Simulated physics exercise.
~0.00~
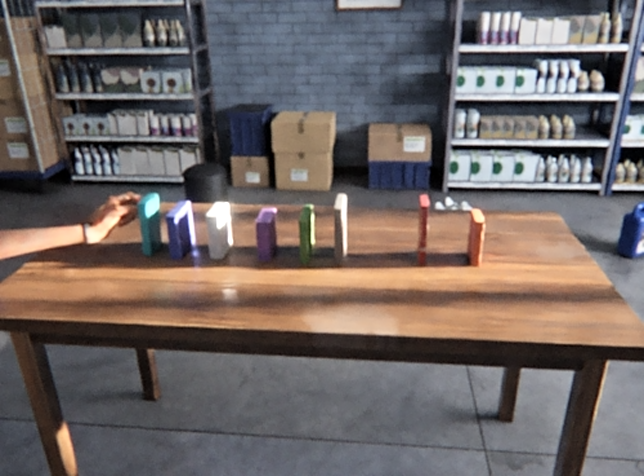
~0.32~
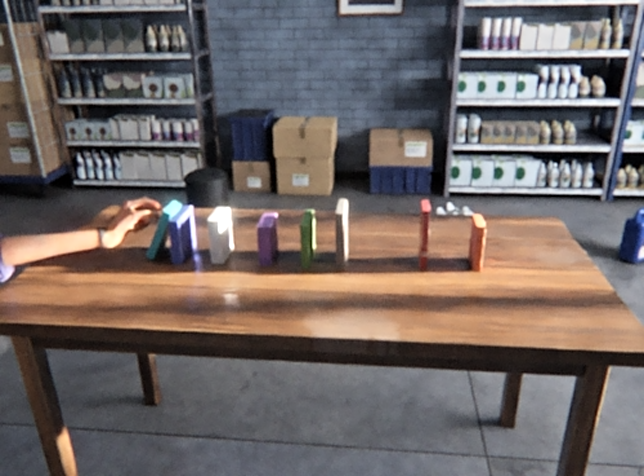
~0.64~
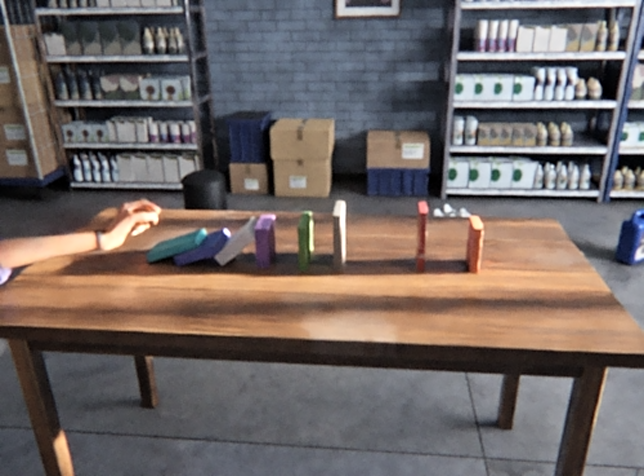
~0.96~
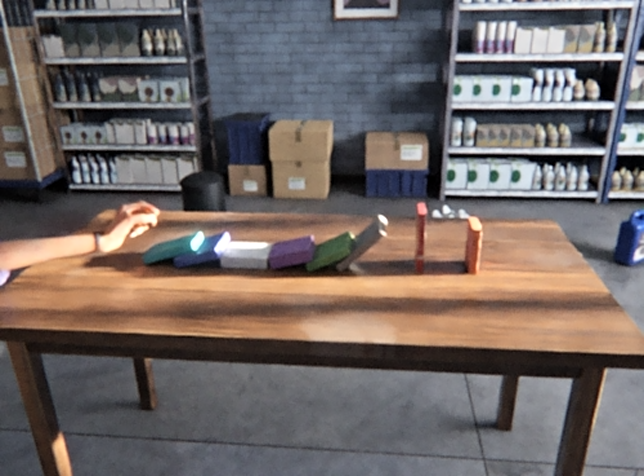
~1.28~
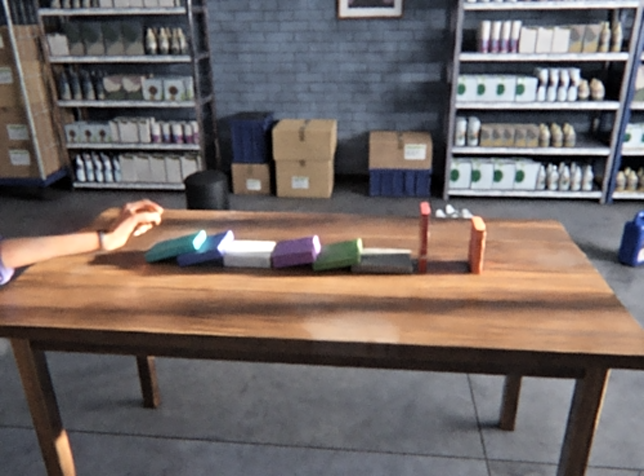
Storeroom table, a hand tipping a turquoise board rightward, toppling blue, white, purple, green and grey pieces, two reddish ones staying upright.
